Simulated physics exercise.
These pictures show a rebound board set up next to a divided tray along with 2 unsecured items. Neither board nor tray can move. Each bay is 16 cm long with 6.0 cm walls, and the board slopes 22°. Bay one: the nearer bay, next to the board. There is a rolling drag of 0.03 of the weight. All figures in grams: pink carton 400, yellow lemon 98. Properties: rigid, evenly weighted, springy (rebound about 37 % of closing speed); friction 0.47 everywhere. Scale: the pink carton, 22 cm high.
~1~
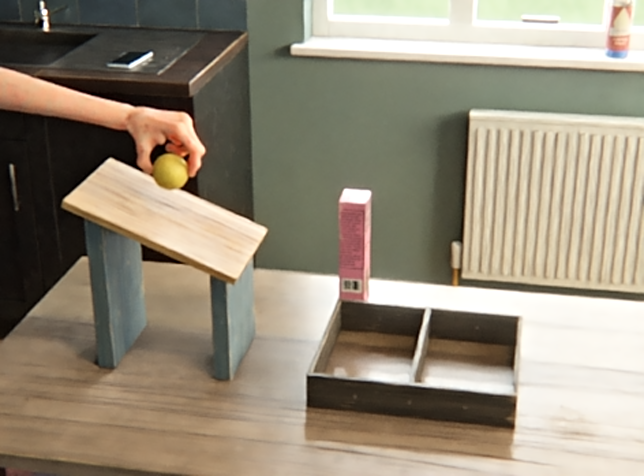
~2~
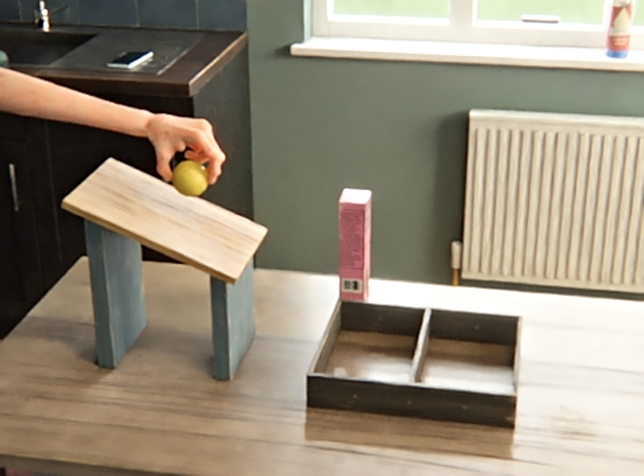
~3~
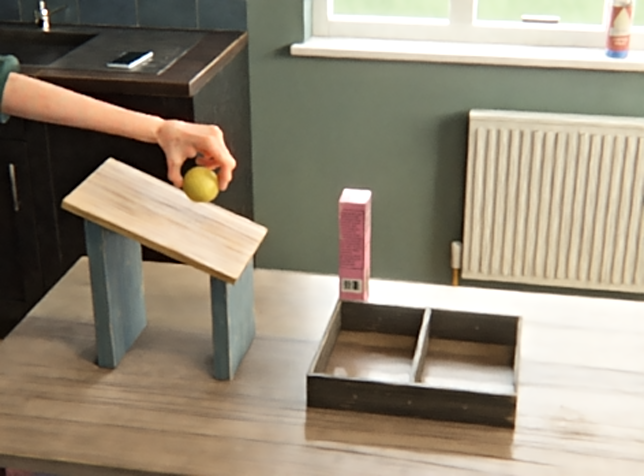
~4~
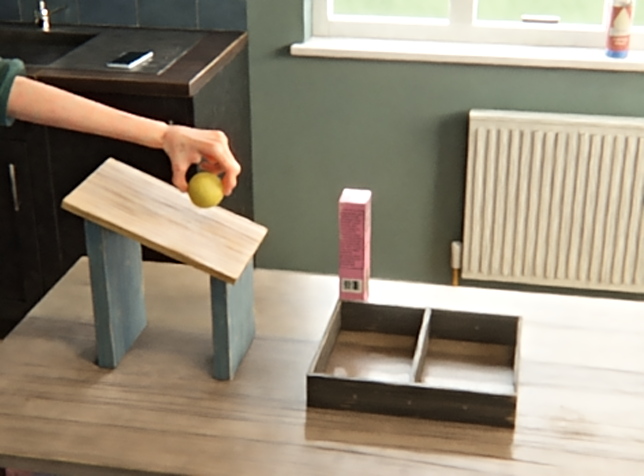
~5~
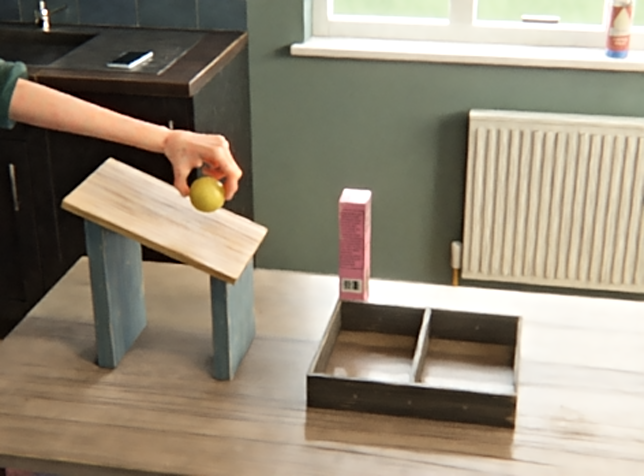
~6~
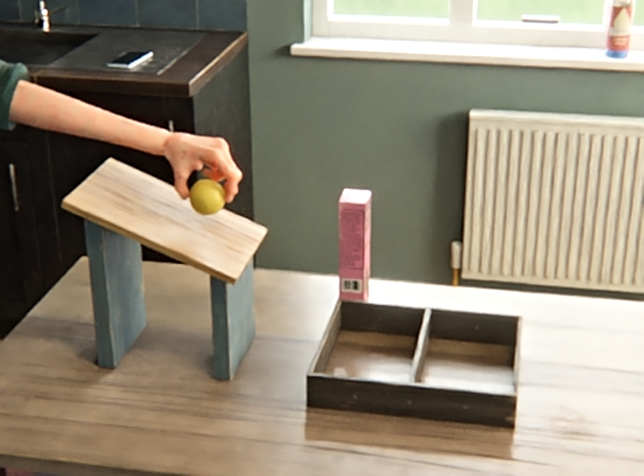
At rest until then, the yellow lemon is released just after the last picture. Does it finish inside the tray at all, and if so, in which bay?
No, it finishes outside the tray.
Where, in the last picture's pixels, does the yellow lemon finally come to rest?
It finishes at roughly (270, 345).
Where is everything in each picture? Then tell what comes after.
In the first frame, 7 cm still to go; yellow lemon (170, 172); pink carton (355, 251).
In the second frame, 4 cm still to go; yellow lemon (190, 179); pink carton (355, 251).
In the third frame, 2 cm still to go; yellow lemon (201, 185); pink carton (355, 251).
In the fourth frame, 1 cm still to go; yellow lemon (206, 191); pink carton (355, 251).
In the fifth frame, held still over the board; yellow lemon (207, 195); pink carton (355, 251).
In the sixth frame, held still over the board; yellow lemon (207, 198); pink carton (355, 251).
Then, 0.40 s after the last picture, yellow lemon near (267, 242).
Then, 0.50 s after the last picture, yellow lemon near (306, 297).
Then, 0.70 s after the last picture, it is outside the bays; yellow lemon near (291, 337).
At rest, it is outside the bays; pink carton in place, give or take 4 cm. Seen from the same camera at the end, yellow lemon near (270, 345).
